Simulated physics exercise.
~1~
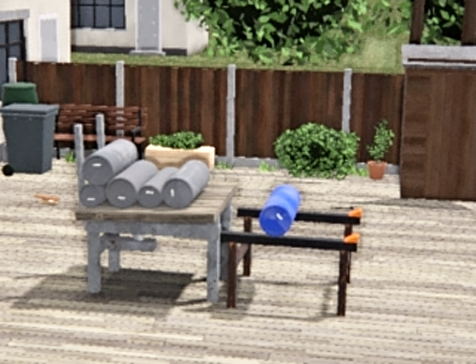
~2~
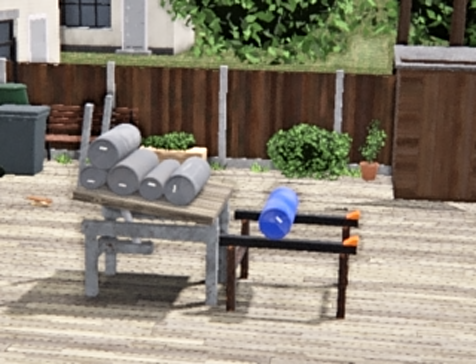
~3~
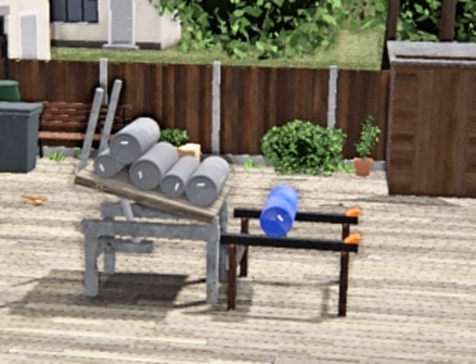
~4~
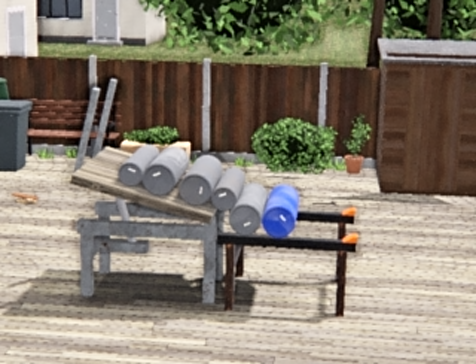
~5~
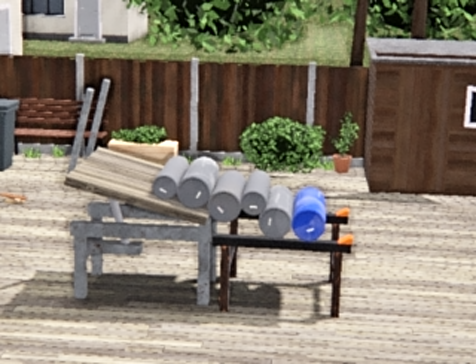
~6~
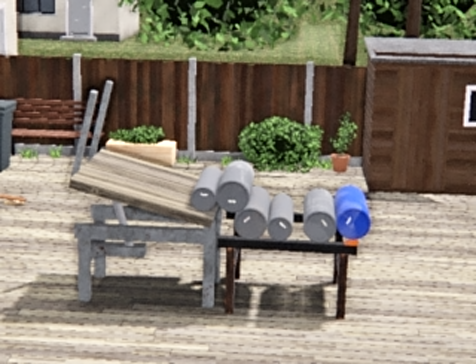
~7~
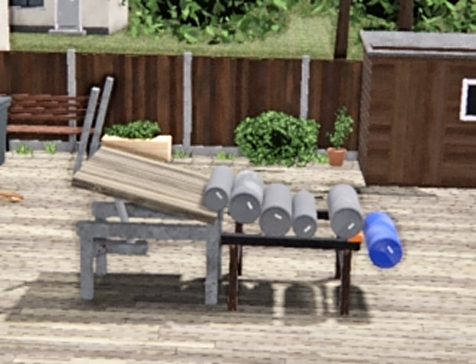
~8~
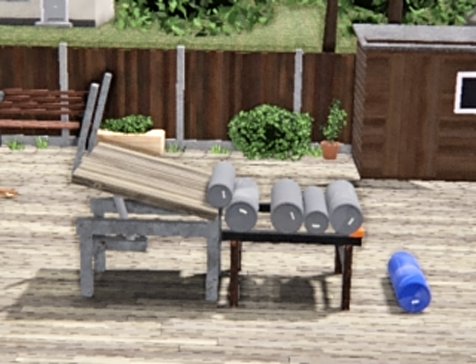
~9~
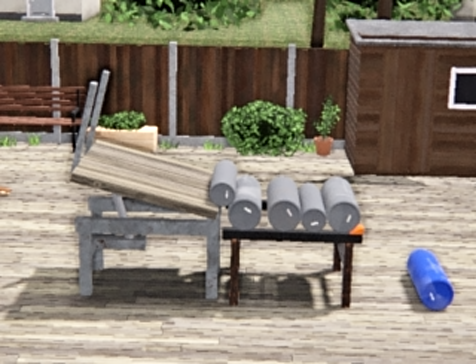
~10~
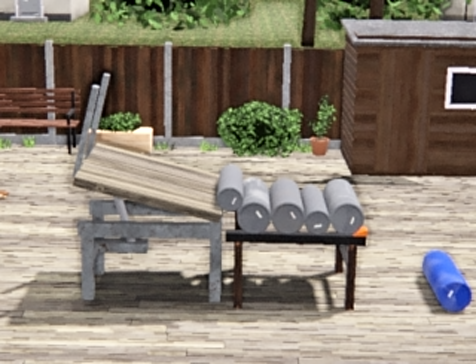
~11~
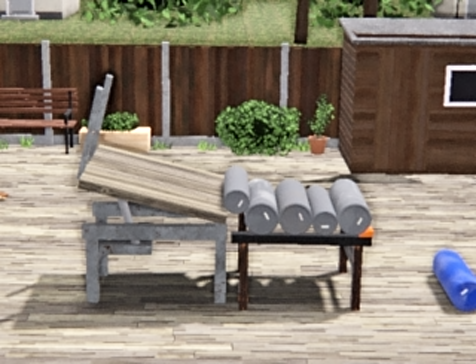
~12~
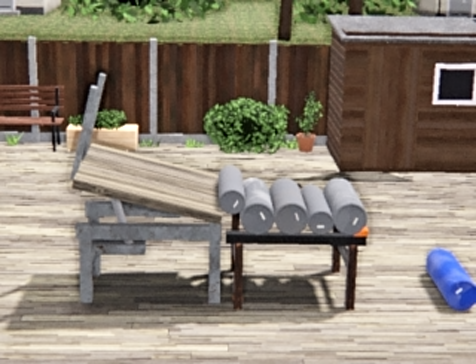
A slatted wooden deck on a grey frame tilts down to the right in a fenced yard, seen from slightly above and to the side, with a brown shed at the right. Five grey cylinders lie on the deck, and a blue one rests on the dark rack with orange end stops beside it. As the deck's left side rises, the grey cylinders roll down onto the rack and push against the blue one. The blue cylinder rolls right, passes over the stop and drops to the ground. It rolls farther right and ends there, while the grey ones settle in a row along the rack.
